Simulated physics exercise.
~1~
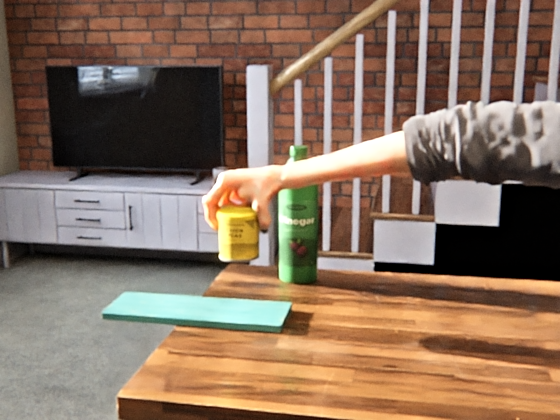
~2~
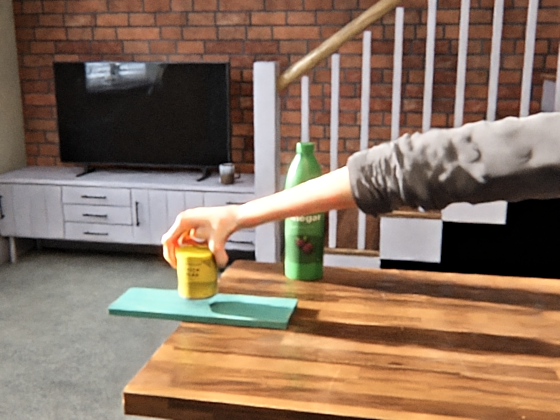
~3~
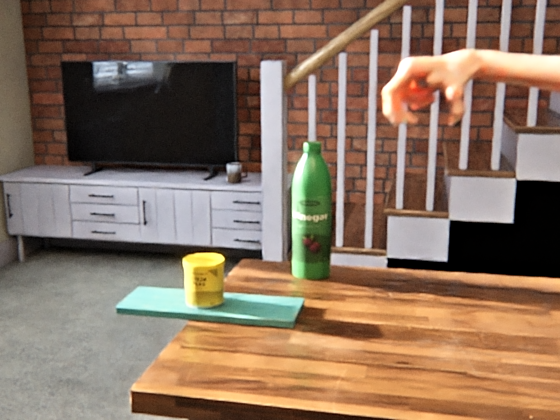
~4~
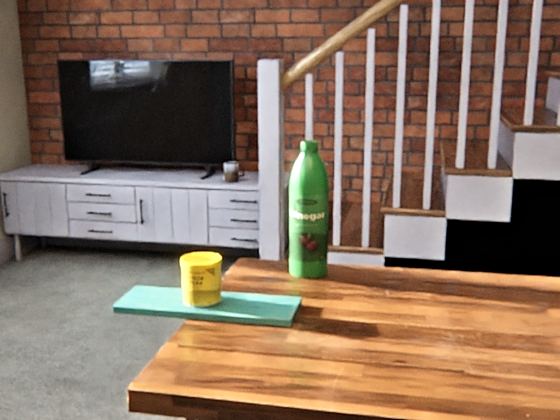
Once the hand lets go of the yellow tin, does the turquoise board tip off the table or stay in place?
The turquoise board stays in place on the table, with the yellow tin still standing on it.
